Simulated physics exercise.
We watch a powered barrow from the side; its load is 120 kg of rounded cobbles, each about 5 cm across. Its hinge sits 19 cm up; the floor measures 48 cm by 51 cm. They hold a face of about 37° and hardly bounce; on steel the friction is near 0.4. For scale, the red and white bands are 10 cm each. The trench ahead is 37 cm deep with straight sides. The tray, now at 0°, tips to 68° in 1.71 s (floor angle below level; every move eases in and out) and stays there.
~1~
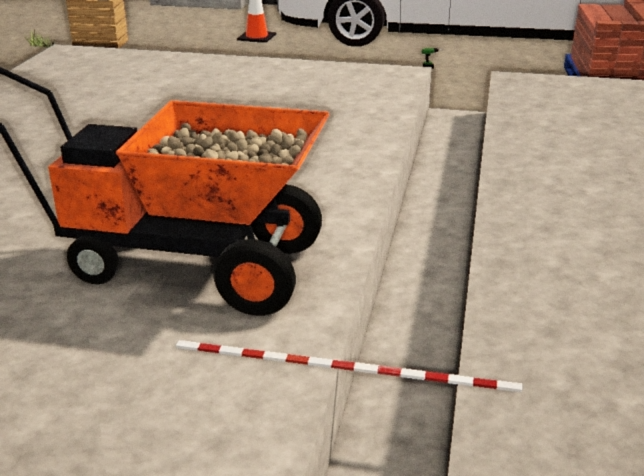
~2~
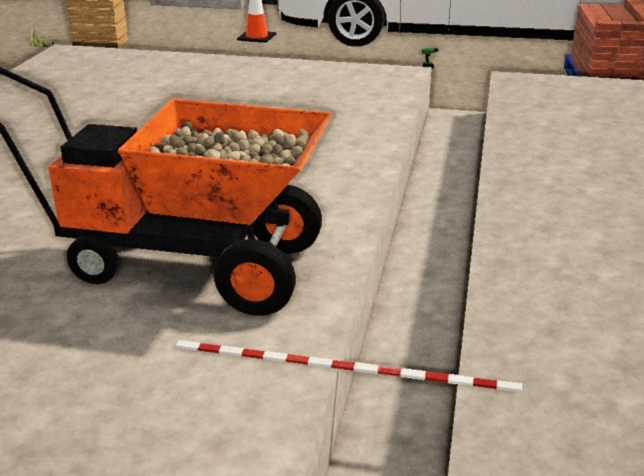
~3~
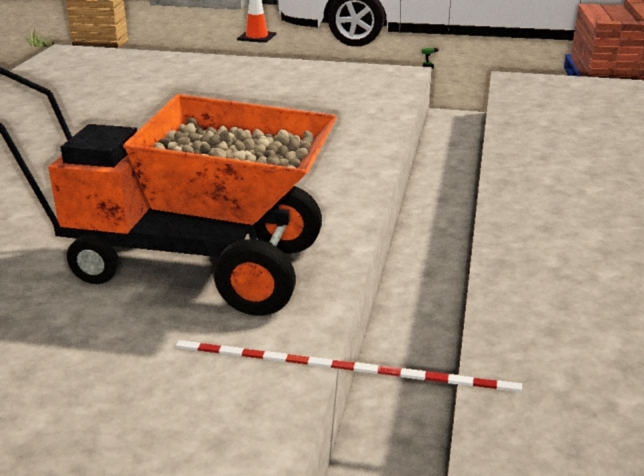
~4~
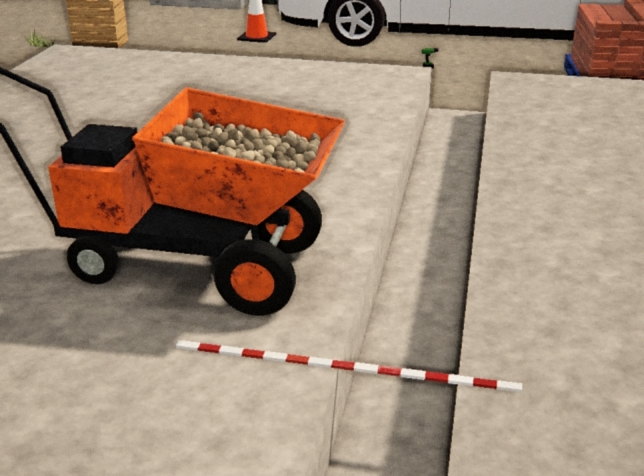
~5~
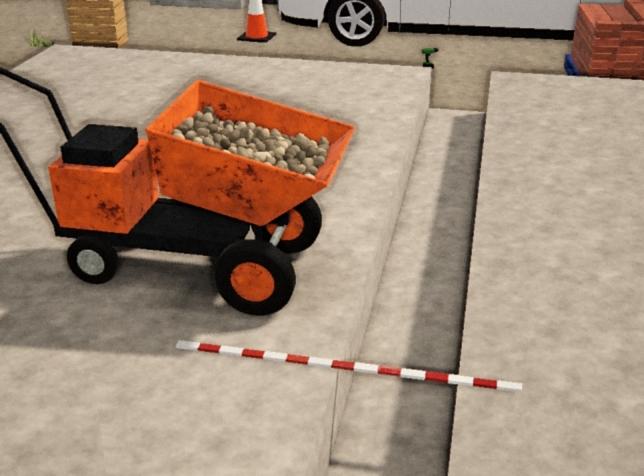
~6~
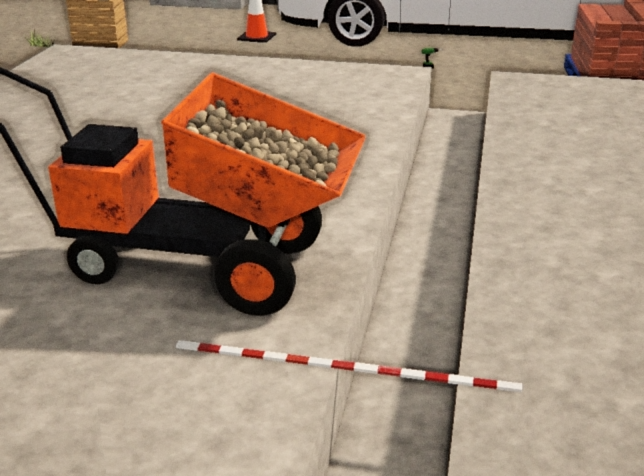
Orange tray of rounded cobbles on a powered barrow slowly tilting forward to the right beside a straight-sided trench, wheels staying still.
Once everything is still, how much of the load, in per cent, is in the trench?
About 99 per cent.
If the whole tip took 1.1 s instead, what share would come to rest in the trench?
In that case some 95 per cent.
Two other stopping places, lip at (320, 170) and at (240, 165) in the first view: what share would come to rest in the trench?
About 85 and 100 per cent.
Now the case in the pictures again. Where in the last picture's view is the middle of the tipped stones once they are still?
Their middle is at about (426, 350).
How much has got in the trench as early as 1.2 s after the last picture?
Some 30 per cent.
Then, 0.7 s after the last picture the floor is at 57°, 100 % in the tray; the foremost stones are at (388, 234).
Then, 1.2 s after the last picture the floor is at 68°, 69 % in the tray, 31 % in the trench; the foremost stones are at (459, 327).
Then, 1.6 s after the last picture the floor is at 68°, 41 % in the tray, 58 % in the trench, 1 % past the trench; the foremost stones are at (476, 335).
Then, 3.5 s after the last picture the floor is at 68°, 0 % in the tray, 99 % in the trench, 1 % past the trench; the foremost stones are at (489, 340).
